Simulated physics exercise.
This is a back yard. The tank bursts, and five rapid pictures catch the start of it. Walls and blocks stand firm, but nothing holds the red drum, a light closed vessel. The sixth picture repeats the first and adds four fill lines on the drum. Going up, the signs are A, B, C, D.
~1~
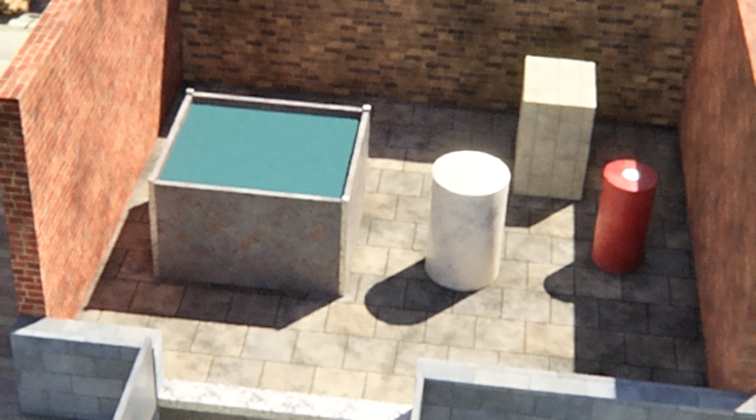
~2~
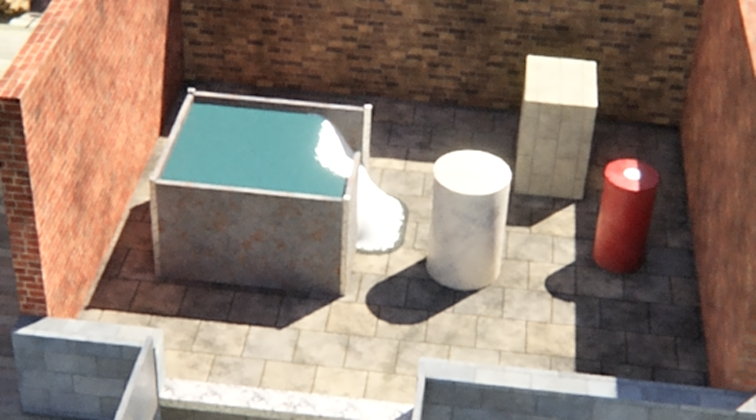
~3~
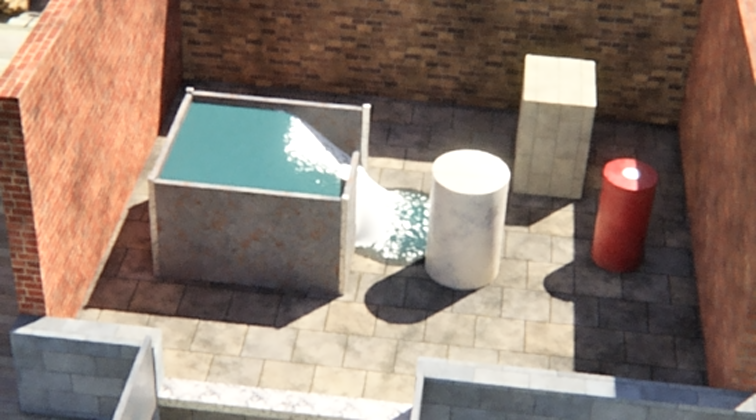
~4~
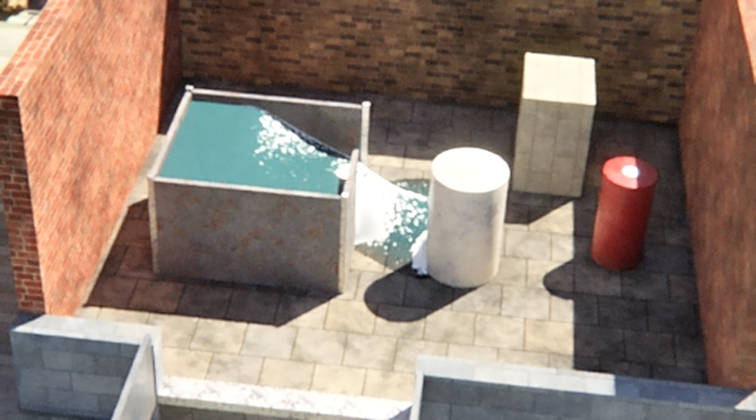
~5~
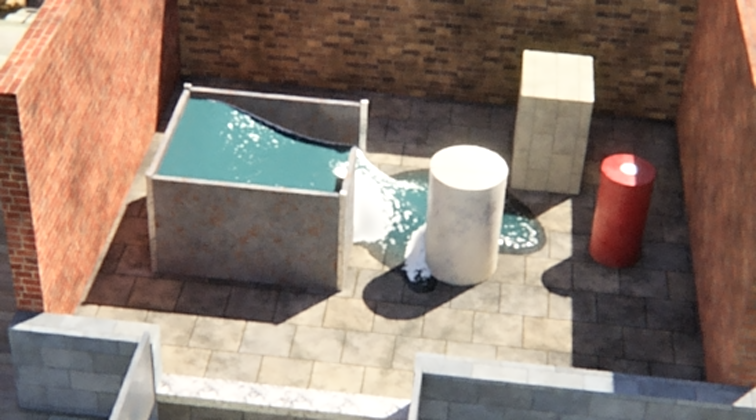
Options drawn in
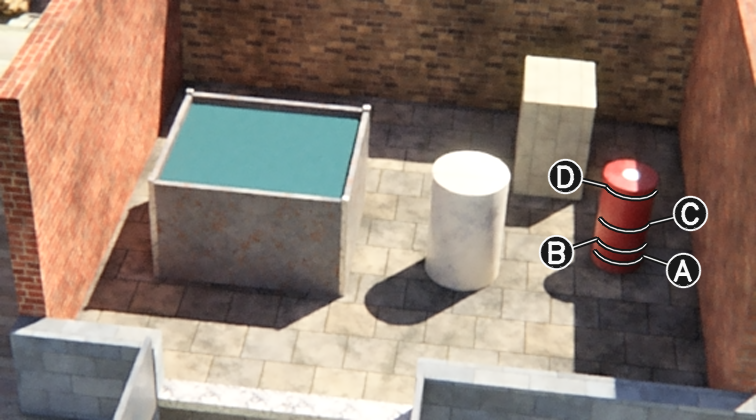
A large tank pours foaming water from its right side, which spreads around a white cylinder.
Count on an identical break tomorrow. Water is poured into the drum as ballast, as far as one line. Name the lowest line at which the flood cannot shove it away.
The limit is C.
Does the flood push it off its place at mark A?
Yes.
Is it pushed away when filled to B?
Yes.
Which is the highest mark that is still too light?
The answer is B.
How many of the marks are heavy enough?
Two.
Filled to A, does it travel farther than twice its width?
Yes, it does.
On the marked copy, A at (619, 263); B at (621, 251); C at (625, 231); D at (631, 198); from the bottom up A, B, C, D.
If A is chosen, it is pushed about 4 times its own width away.
If B is chosen, it is pushed about its own width away.
If C is chosen, it does not move.
If D is chosen, it does not move.
